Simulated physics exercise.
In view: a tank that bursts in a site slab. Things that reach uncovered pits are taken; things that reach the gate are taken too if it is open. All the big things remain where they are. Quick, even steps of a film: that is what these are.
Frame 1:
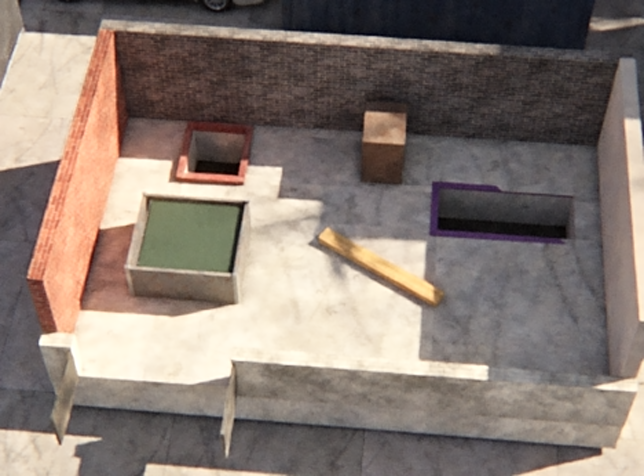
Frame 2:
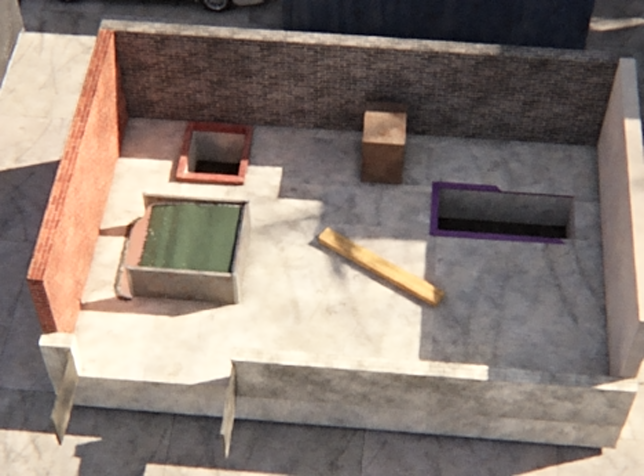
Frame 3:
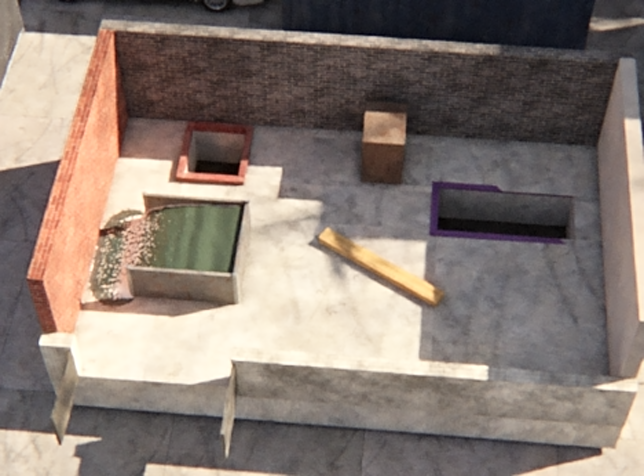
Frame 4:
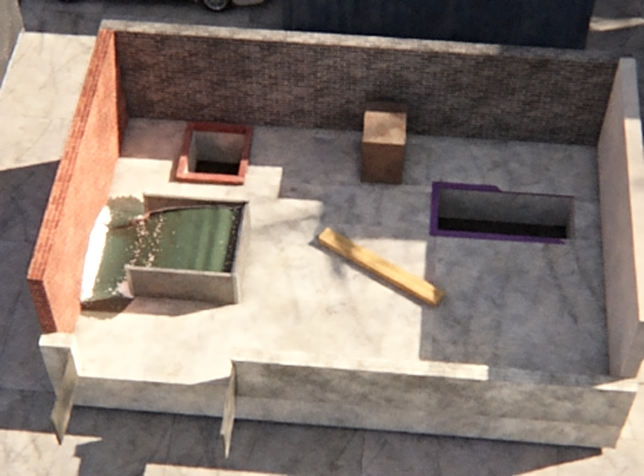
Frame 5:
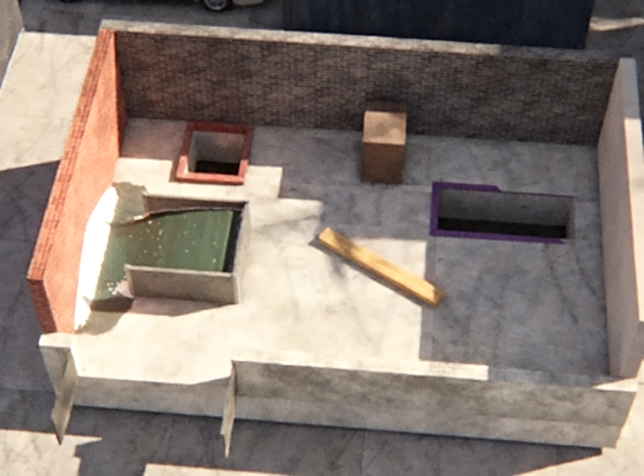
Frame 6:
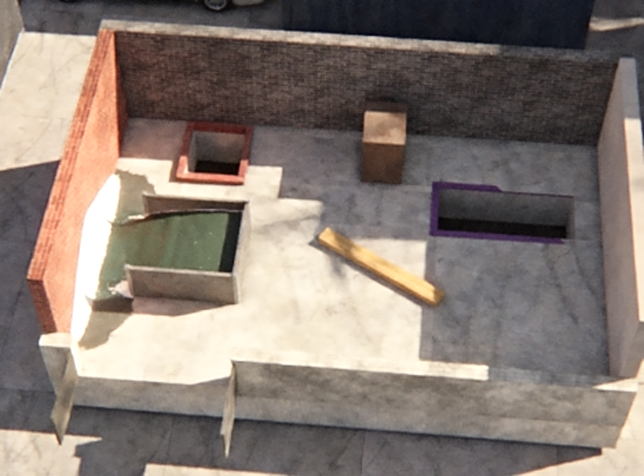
Green water bursting from the left side of an open tank and spreading across a walled slab to red brick.
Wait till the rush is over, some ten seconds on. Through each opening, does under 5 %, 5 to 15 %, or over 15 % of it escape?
Escaping: Through the gate, over 15 %; through the purple pit, under 5 %; through the red pit, 5 to 15 %.
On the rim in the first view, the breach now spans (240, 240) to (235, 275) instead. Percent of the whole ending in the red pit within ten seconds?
Red: 0 %.
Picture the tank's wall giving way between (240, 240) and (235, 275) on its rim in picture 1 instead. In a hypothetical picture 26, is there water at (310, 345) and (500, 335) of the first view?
First spot submerged, second spot submerged.
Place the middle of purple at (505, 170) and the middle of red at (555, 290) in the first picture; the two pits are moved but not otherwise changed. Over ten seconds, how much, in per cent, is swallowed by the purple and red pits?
The purple pit ends up with 2 per cent, the red pit with 0 per cent.
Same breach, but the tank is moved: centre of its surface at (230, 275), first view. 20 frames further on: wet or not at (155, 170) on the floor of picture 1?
Result: Inundated.
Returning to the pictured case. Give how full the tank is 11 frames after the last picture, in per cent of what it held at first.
About 26 %.
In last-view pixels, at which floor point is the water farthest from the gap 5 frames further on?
The wet edge reaches furthest near (128, 123).
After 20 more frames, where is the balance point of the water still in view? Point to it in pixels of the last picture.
My reading is close to (155, 230).
A moment on, water covers 15 % of the floor; the gate 2 %, the purple pit 0 %, the red pit 0 %.
Next, water covers 15 % of the floor; the gate 12 %, the purple pit 0 %, the red pit 1 %.
Then, water covers 20 % of the floor; the gate 25 %, the purple pit 0 %, the red pit 6 %.
Later, water covers 25 % of the floor; the gate 35 %, the purple pit 0 %, the red pit 8 %.
In the end, water covers 40 % of the floor; the gate 45 %, the purple pit 1 %, the red pit 8 %.
